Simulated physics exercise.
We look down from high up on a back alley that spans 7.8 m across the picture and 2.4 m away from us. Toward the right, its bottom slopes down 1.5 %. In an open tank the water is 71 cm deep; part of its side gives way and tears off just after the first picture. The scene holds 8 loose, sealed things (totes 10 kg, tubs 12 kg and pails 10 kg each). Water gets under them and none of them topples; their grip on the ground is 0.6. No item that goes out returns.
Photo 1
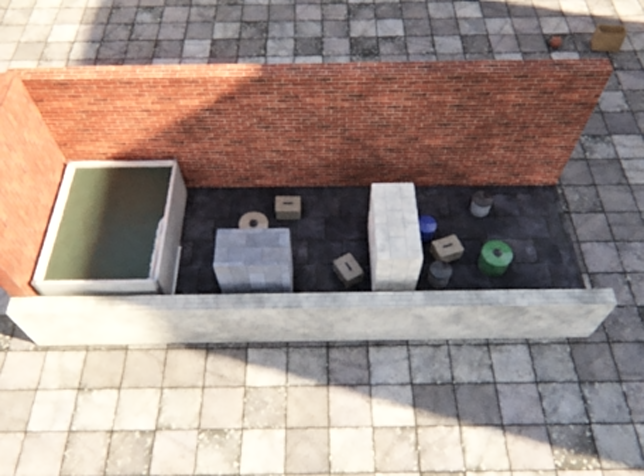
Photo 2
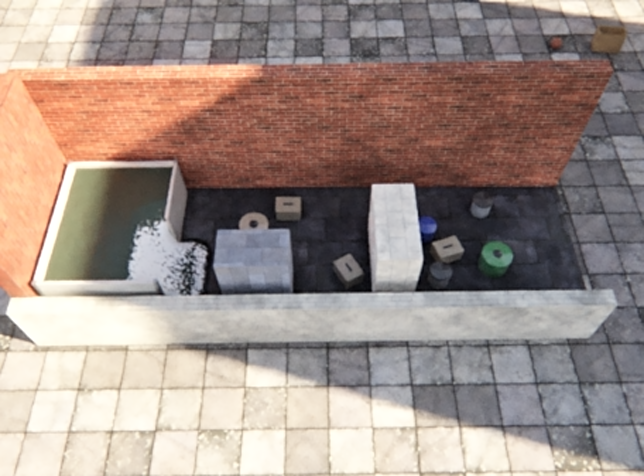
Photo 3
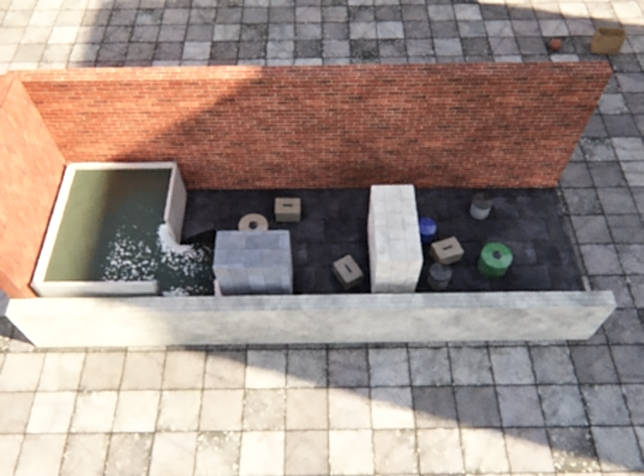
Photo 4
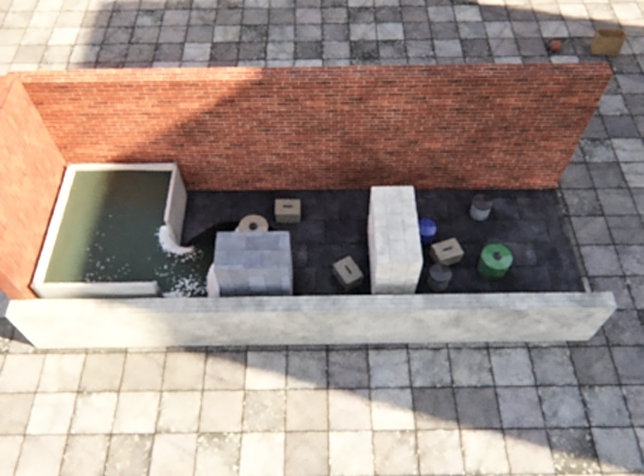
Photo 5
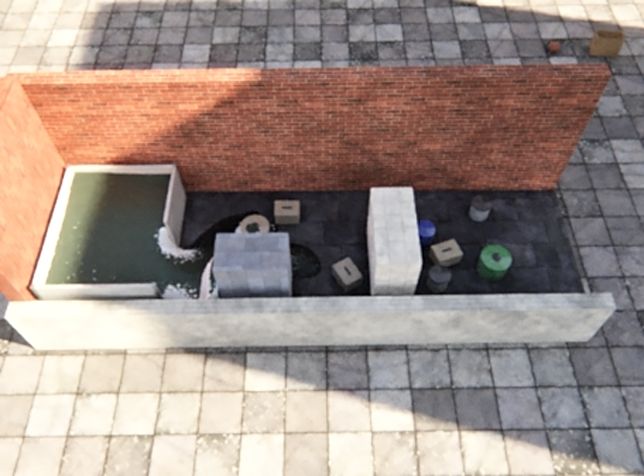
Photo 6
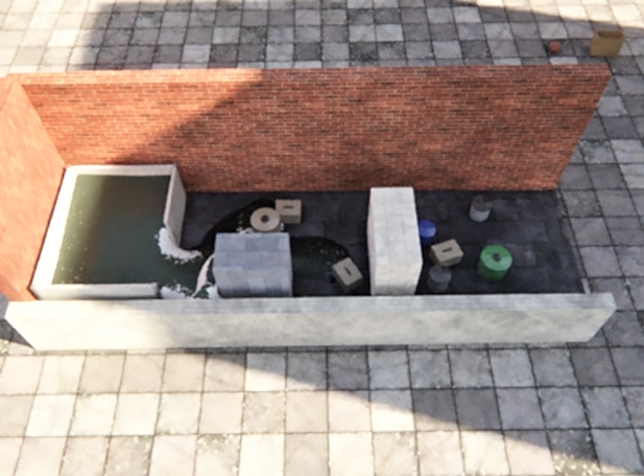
Water bursts through the broken side of a pale open tank at the left of a brick-backed alley, seen from high above by a still camera. Beyond a grey block and a tall white block sit brown boxes, a blue pail and a green tub on dark paving. White foam churns, then dark water spreads right around the grey block, and a pinkish tub beside it shifts slightly.
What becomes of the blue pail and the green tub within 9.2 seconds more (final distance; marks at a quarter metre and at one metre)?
The blue pail holds its place; the green tub holds its place.
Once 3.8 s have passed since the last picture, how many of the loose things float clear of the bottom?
1 at that moment.
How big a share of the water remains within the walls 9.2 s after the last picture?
Roughly 54 percent.
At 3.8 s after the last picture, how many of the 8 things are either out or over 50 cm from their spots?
By that point, 3.
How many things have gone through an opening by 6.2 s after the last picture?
3.
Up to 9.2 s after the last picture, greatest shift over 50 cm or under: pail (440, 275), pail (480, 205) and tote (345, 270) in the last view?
Within the mark, beyond the mark, beyond the mark.
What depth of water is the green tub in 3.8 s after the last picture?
Somewhere close to 4 cm.
Then, 1.2 s after the last picture the blue pail is near (425, 228), 0.0 m from its start, aground; the green tub is near (496, 258), 0.0 m from its start, aground; 0 of 8 are out; 3 afloat.
Then, 3.8 s after the last picture the blue pail is near (425, 228), 0.0 m from its start, aground; the green tub is near (496, 258), 0.0 m from its start, aground; 3 of 8 are out; 1 afloat.
Then, 6.2 s after the last picture the blue pail is near (425, 228), 0.0 m from its start, aground; the green tub is near (496, 258), 0.0 m from its start, aground; 3 of 8 are out; 1 afloat.
Then, 9.2 s after the last picture the blue pail is near (425, 228), 0.0 m from its start, aground; the green tub is near (496, 258), 0.0 m from its start, aground; 3 of 8 are out; 0 afloat.
